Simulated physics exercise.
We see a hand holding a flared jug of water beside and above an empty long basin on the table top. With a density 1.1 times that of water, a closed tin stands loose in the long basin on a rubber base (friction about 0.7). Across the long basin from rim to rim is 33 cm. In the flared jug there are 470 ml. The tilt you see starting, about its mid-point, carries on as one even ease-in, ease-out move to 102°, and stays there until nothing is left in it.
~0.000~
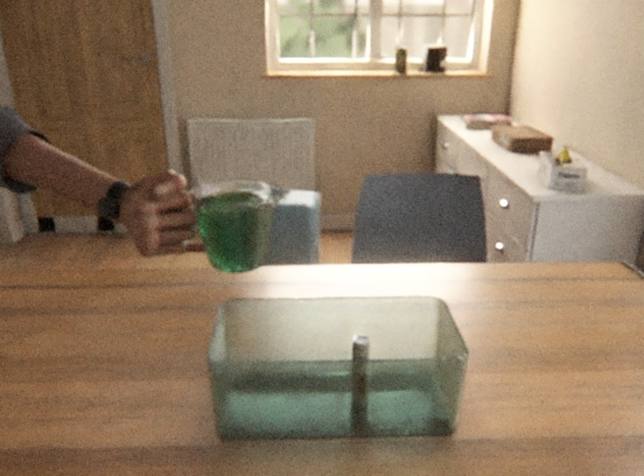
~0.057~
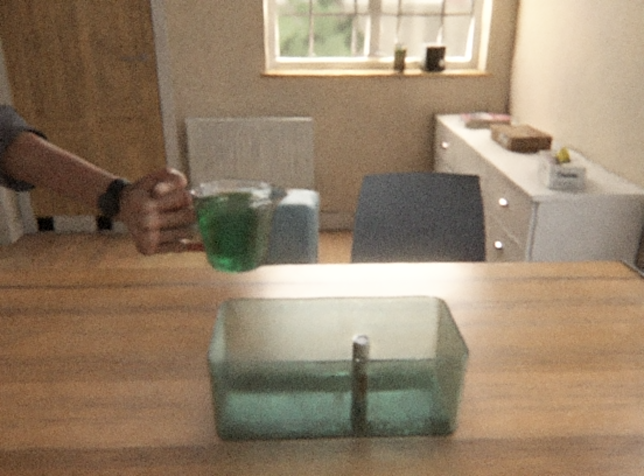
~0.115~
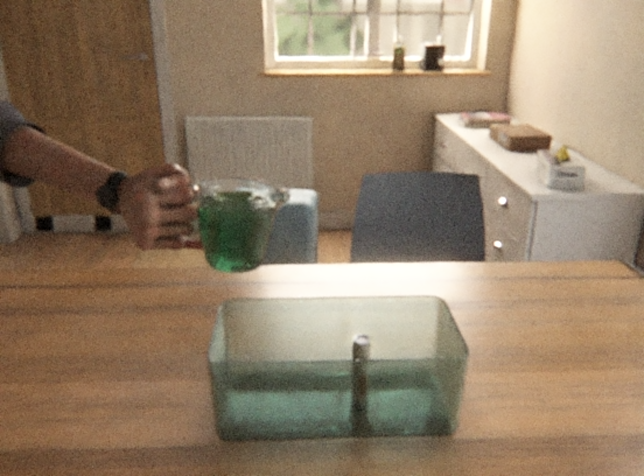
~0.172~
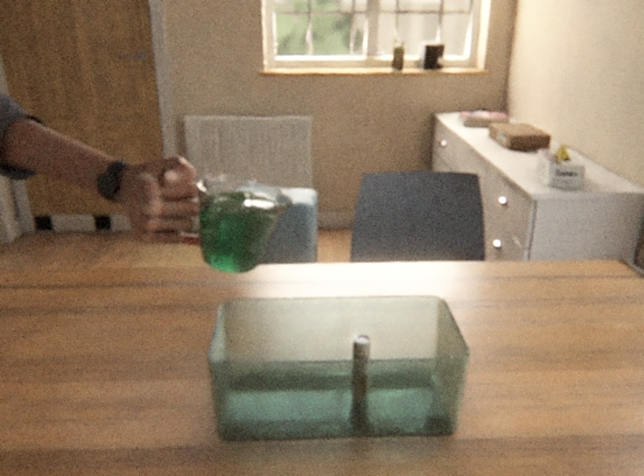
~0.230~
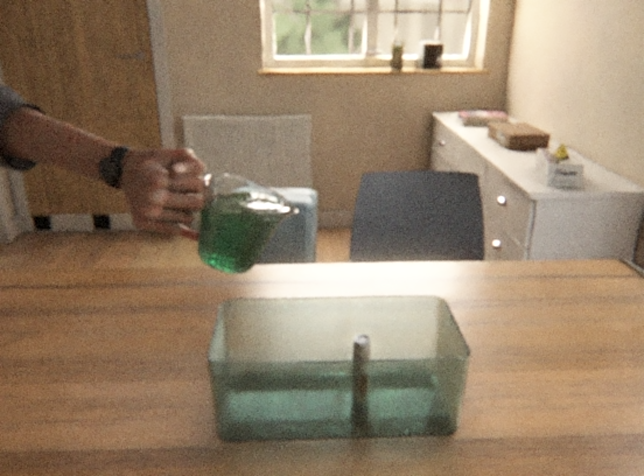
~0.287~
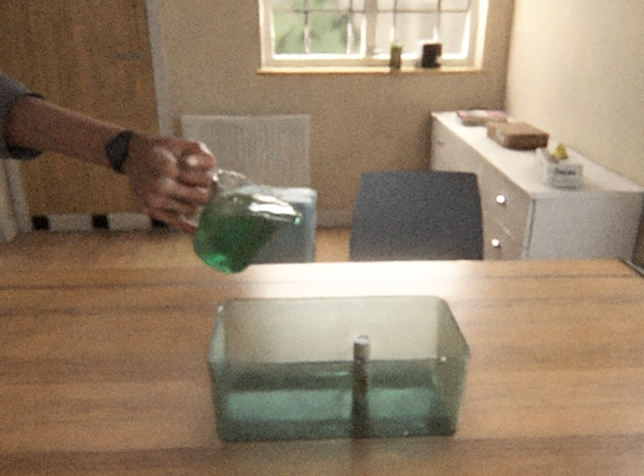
Room with wooden table, a hand tilting a clear jug of green liquid rightward above a basin holding an upright cylinder.
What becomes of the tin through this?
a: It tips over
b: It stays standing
The answer is a.
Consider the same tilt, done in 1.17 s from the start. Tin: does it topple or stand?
Outcome - the tin ends up overturned.
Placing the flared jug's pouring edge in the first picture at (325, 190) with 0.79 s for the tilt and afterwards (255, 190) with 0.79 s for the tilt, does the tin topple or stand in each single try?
The tin overturns the first time and stays vertical the second time.
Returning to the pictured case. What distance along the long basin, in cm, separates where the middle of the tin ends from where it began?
All told, the tin's centre has moved close to 7.5 cm.
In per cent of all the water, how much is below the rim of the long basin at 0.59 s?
At that time the basin holds about 24 per cent of the liquid.
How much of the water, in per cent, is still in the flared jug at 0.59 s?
Close to 48 percent of the liquid remains at that time.
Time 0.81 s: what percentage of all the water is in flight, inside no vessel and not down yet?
12 per cent or so.
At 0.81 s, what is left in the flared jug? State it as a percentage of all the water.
7 %.
After 0.59 s the tilt is 86° and 47 per cent is still to pour; the tin stands where it began.
After 0.81 s the tilt is 102° and 7 per cent is still to pour; the tin leans 30°.
After 1.04 s the tilt is 102° and 0 per cent is still to pour; the tin lies on its side.
After 1.29 s the tilt is 102° and 0 per cent is still to pour; the tin lies on its side.
In the end the tin lies on its side.
